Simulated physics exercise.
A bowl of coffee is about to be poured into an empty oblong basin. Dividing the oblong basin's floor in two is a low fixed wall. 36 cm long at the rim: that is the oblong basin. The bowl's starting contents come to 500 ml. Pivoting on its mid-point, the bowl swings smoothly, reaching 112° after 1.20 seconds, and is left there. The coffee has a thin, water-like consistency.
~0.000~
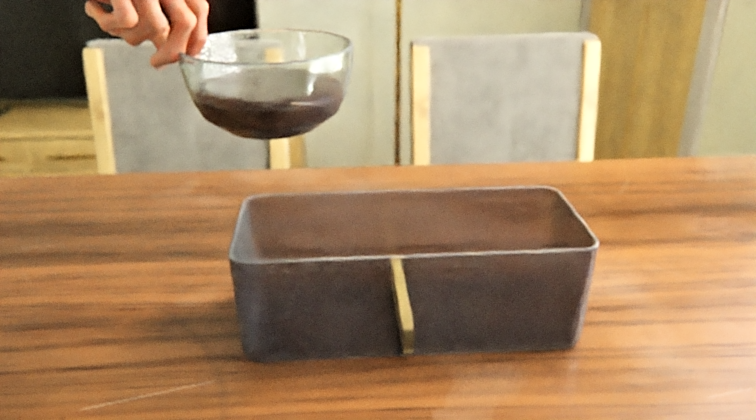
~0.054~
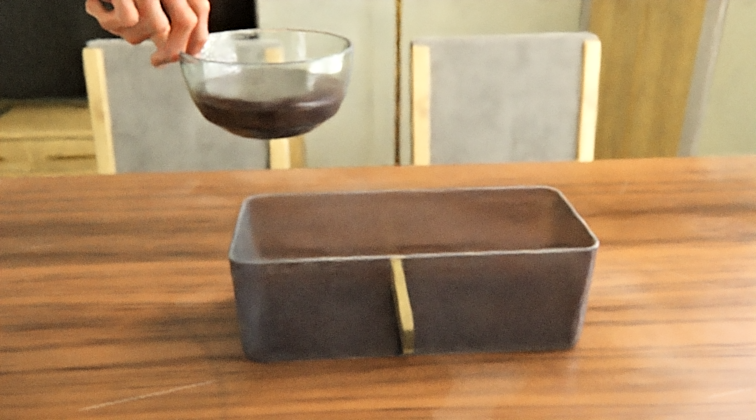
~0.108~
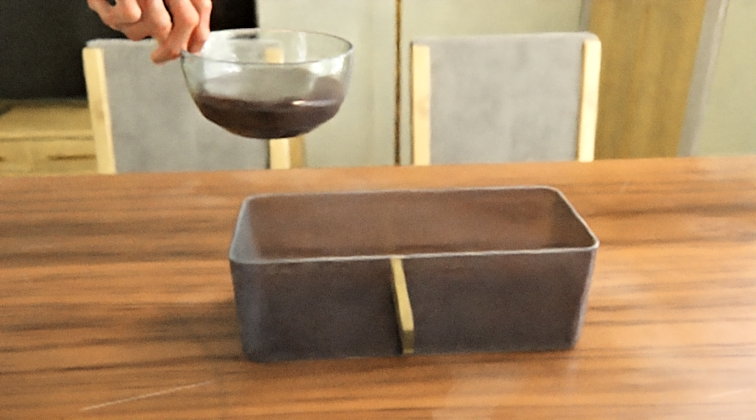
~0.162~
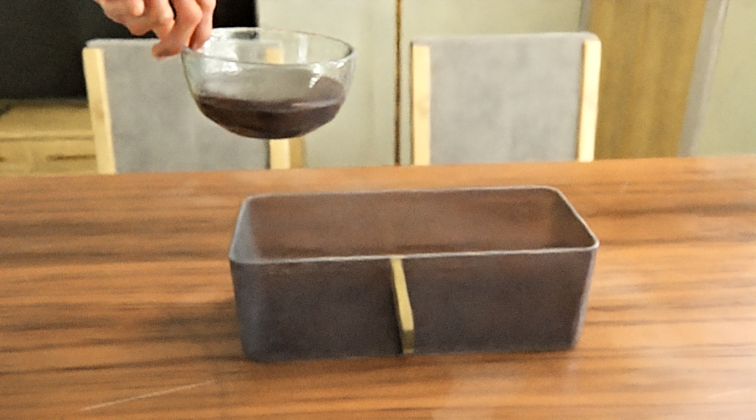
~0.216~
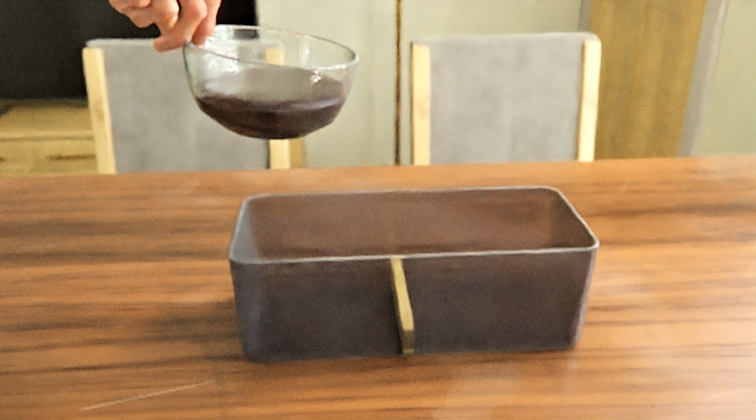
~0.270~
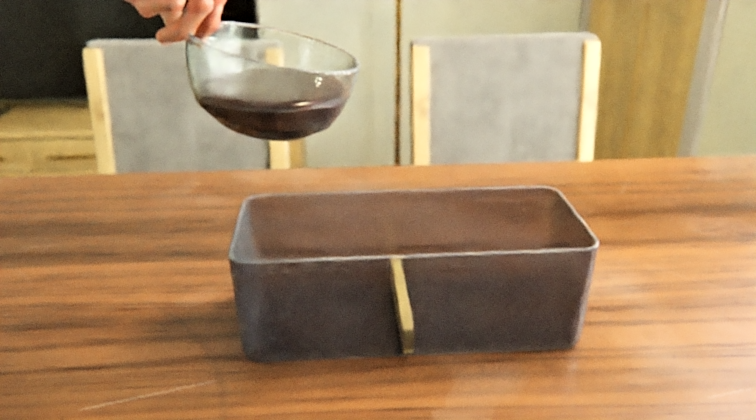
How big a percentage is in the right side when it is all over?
Roughly 45 per cent is in the right side.
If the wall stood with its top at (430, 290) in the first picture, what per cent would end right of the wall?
Roughly 10 %.
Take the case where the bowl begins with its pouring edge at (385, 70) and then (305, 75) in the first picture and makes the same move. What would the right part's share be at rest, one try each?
In order, 70 and 10 per cent.
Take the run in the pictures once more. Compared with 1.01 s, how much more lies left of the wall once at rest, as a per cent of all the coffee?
It comes to about 10 per cent.
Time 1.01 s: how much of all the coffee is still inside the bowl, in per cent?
Close to 3 percent of the whole amount.
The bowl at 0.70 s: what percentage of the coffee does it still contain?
I reckon about 58 in a hundred is still held.
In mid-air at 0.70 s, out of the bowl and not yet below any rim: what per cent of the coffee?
Close to 32 in a hundred.
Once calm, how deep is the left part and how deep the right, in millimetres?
Final levels - left approx 10 mm, right approx 8 mm.
After 0.70 s the tilt is 70° and 59 per cent is still to pour, 4 is left of the wall and 5 right of it.
After 1.01 s the tilt is 105° and 3 per cent is still to pour, 44 is left of the wall and 43 right of it.
After 1.34 s the tilt is 112° and 0 per cent is still to pour, 55 is left of the wall and 45 right of it.
After 1.70 s the tilt is 112° and 0 per cent is still to pour, 54 is left of the wall and 45 right of it.
In the end 54 per cent lies left of the wall, 45 right of it and 1 outside.
